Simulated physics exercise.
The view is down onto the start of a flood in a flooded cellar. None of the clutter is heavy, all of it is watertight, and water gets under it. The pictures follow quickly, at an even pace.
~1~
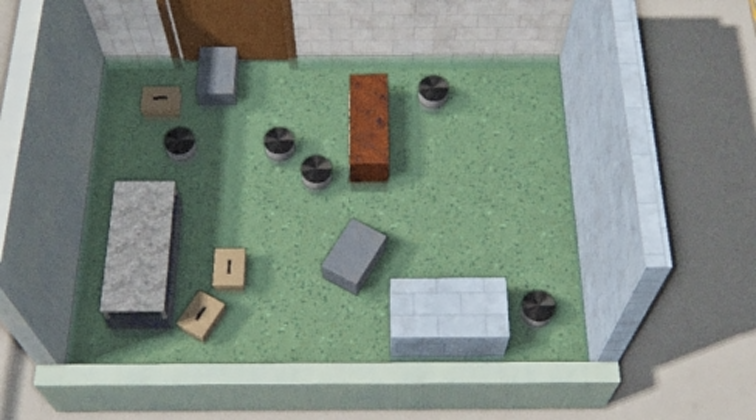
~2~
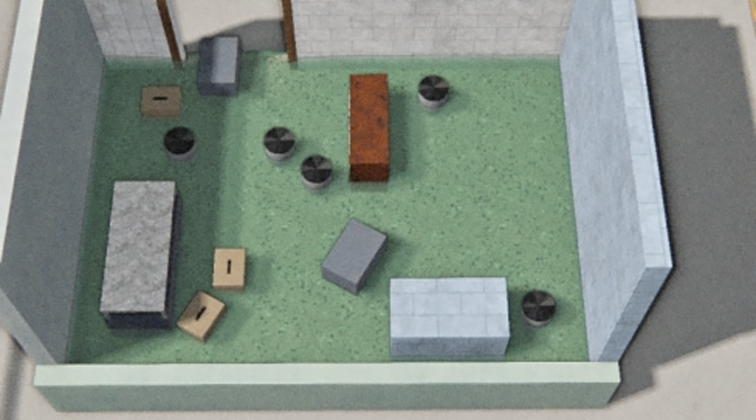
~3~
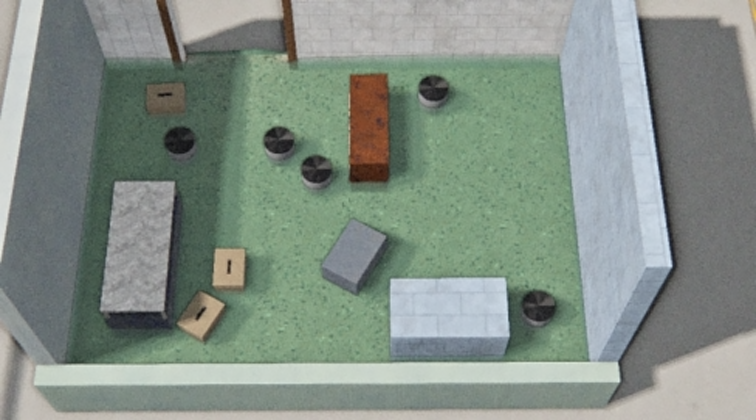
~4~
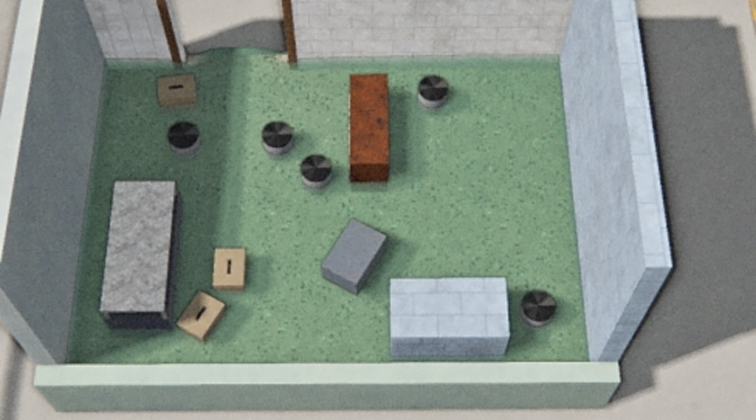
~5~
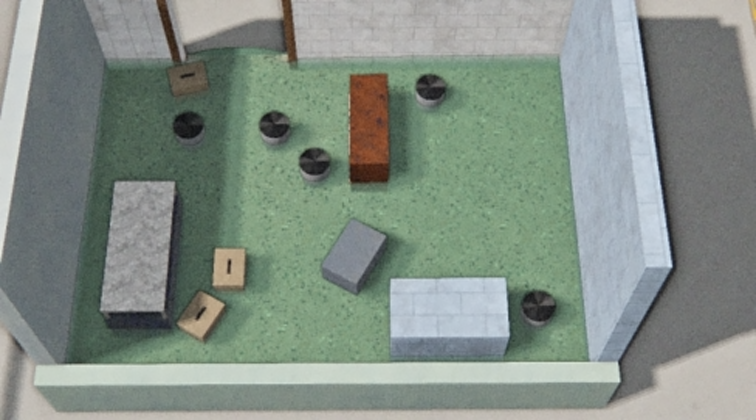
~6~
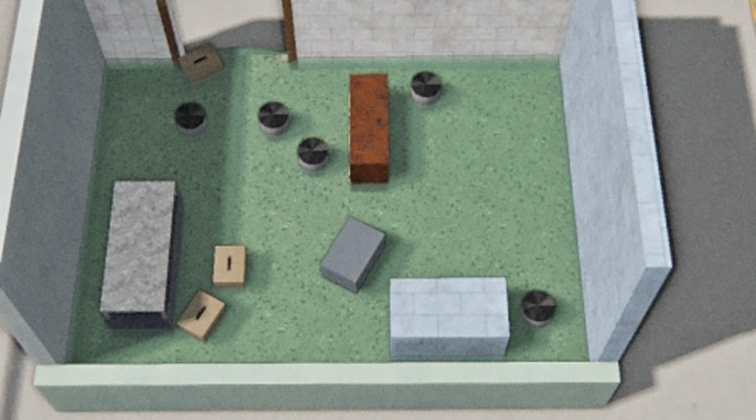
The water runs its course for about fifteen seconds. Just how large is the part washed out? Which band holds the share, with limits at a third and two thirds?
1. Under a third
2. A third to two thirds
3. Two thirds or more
Answer: 3.
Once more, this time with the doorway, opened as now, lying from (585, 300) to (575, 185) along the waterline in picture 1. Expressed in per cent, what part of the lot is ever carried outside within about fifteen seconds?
30 %.
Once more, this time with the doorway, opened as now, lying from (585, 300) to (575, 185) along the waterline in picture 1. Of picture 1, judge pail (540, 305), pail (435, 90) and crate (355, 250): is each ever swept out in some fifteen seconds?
In sequence - departs, stays put, departs.
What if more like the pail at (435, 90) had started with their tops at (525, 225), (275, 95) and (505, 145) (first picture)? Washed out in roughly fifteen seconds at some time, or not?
The first remains behind, the second departs, the third remains behind.
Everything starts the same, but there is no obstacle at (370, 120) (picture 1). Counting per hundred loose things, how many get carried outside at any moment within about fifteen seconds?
70 in a hundred.
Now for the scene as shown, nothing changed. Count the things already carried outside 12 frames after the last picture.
By my count it is 6.
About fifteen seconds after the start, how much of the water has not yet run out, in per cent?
Some 52 per cent.
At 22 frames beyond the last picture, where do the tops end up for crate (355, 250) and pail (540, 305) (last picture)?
My guess is close to (236, 100), then close to (517, 278).
A moment on, 2 of 10 are out; 8 afloat.
Next, 6 of 10 are out; 4 afloat.
Later, 7 of 10 are out; 3 afloat.
In the end, 8 of 10 are out; 1 afloat.
